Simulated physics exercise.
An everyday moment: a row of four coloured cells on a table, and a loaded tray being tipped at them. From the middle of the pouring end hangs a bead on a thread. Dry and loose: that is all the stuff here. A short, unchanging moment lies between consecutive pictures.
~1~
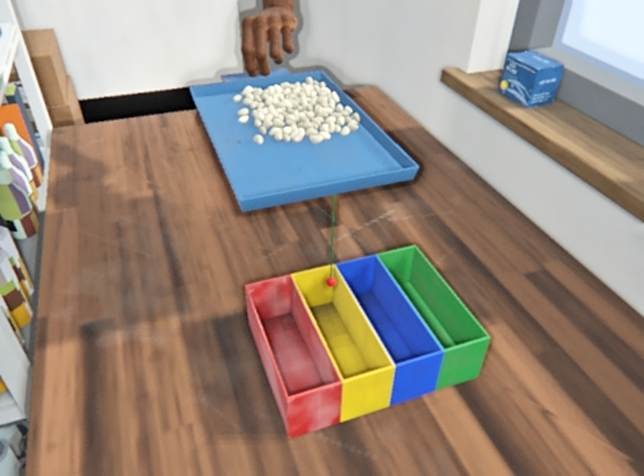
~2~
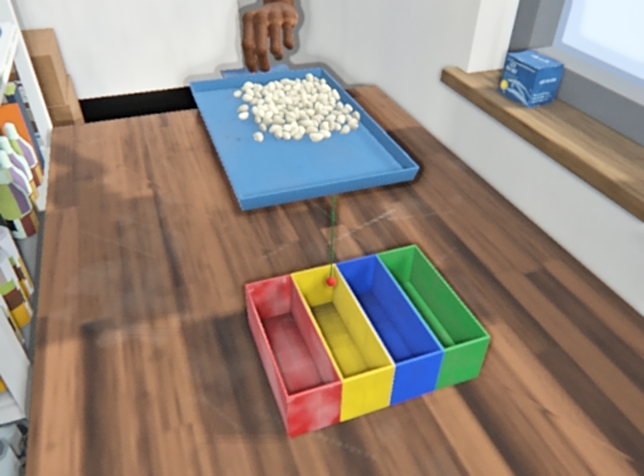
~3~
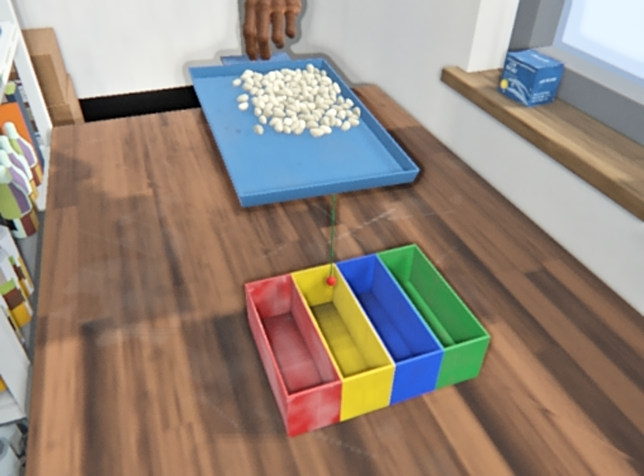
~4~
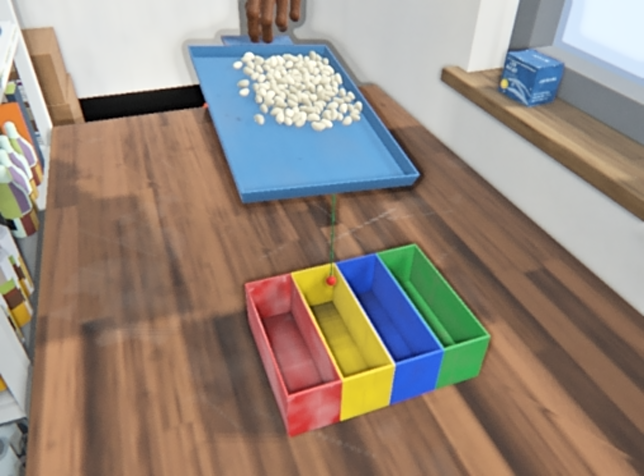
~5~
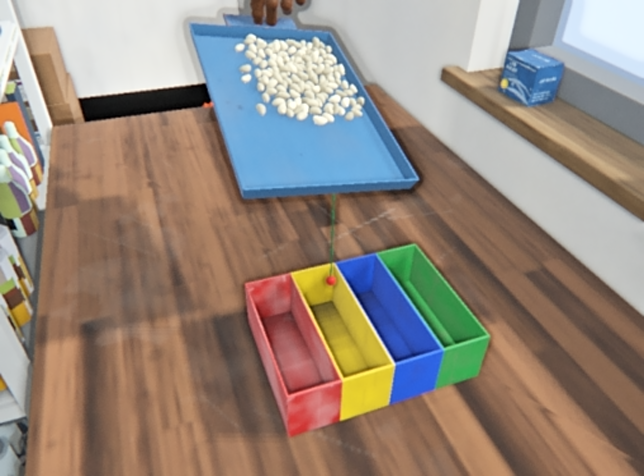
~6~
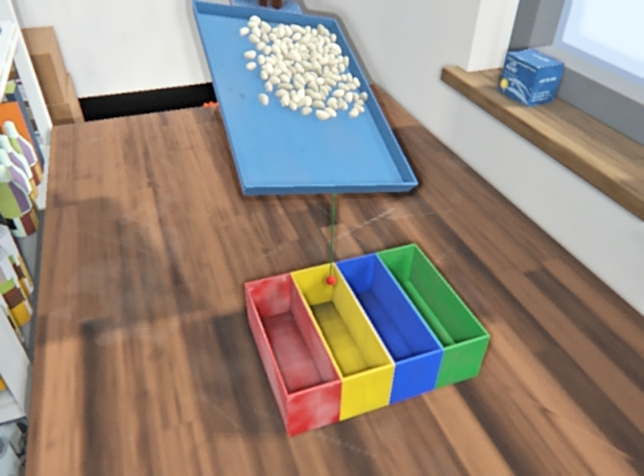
A blue tray loaded with loose white beans sits above a wooden table in a room seen from above and in front, with a windowsill holding a small blue box at right. Nearer, red, yellow, blue and green cells stand left to right beneath a red bead on a thread. A dark hand raises the tray's far end, steepening its tilt, while the camera stays still.
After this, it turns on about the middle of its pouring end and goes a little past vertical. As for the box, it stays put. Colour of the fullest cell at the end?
Green.
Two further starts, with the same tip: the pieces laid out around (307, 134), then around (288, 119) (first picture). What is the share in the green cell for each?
It comes to about 50 per cent the first time and about 60 per cent the second.
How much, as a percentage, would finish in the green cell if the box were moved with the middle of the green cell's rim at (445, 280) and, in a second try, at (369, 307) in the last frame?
The first try gives 10 per cent, the second 10 per cent.
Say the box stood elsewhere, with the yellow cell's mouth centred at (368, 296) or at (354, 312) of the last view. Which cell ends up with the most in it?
You'd see the cell in blue win the first time and blue win the second.
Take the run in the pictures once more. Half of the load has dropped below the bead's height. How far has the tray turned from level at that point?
The angle is roughly 90° at that point.
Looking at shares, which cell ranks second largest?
Second place goes to the cell in blue.
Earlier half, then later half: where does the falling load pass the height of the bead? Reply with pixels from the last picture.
At (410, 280) for the first part, then at (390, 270) for the others.
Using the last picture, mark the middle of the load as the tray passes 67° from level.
Load centre: Approx. (388, 161).
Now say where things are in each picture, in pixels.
In the first frame, corners of the pouring end at (242, 198) and (415, 166), level; middle of the load at (297, 109), white beans; bead on its thread at (331, 282); red cell at (315, 407); yellow cell at (367, 390); blue cell at (416, 375); green cell at (462, 360).
In the second frame, corners of the pouring end at (242, 197) and (415, 167), level; middle of the load at (297, 106).
In the third frame, corners of the pouring end at (243, 194) and (415, 169), tipped barely, lowest at the right corner; middle of the load at (298, 98).
In the fourth frame, corners of the pouring end at (244, 190) and (415, 173), tipped a little, lowest at the right corner; middle of the load at (299, 87).
In the fifth frame, corners of the pouring end at (246, 187) and (415, 177), tipped clearly, lowest at the right corner; middle of the load at (302, 76).
In the sixth frame, corners of the pouring end at (248, 184) and (414, 182), tipped clearly, lowest at the right corner; middle of the load at (305, 65); red cell at (315, 405); yellow cell at (367, 389); blue cell at (416, 373); green cell at (462, 359).
Soon after the last picture, tray tipped steeply; most on the tray; a stray few in the green cell; a small part falling or outside the box.
A little later, tray tipped past a quarter turn; a small part on the tray; about half in the green cell; about a quarter in the blue cell; a stray few in the yellow cell; a small part falling or outside the box.
Later still, tray tipped past a quarter turn; about half in the green cell; about a third in the blue cell; a stray few in the yellow cell; a stray few falling or outside the box.
At rest, tray tipped past a quarter turn; about half in the green cell; about a third in the blue cell; a stray few in the yellow cell; none in the red cell; a stray few outside the box.
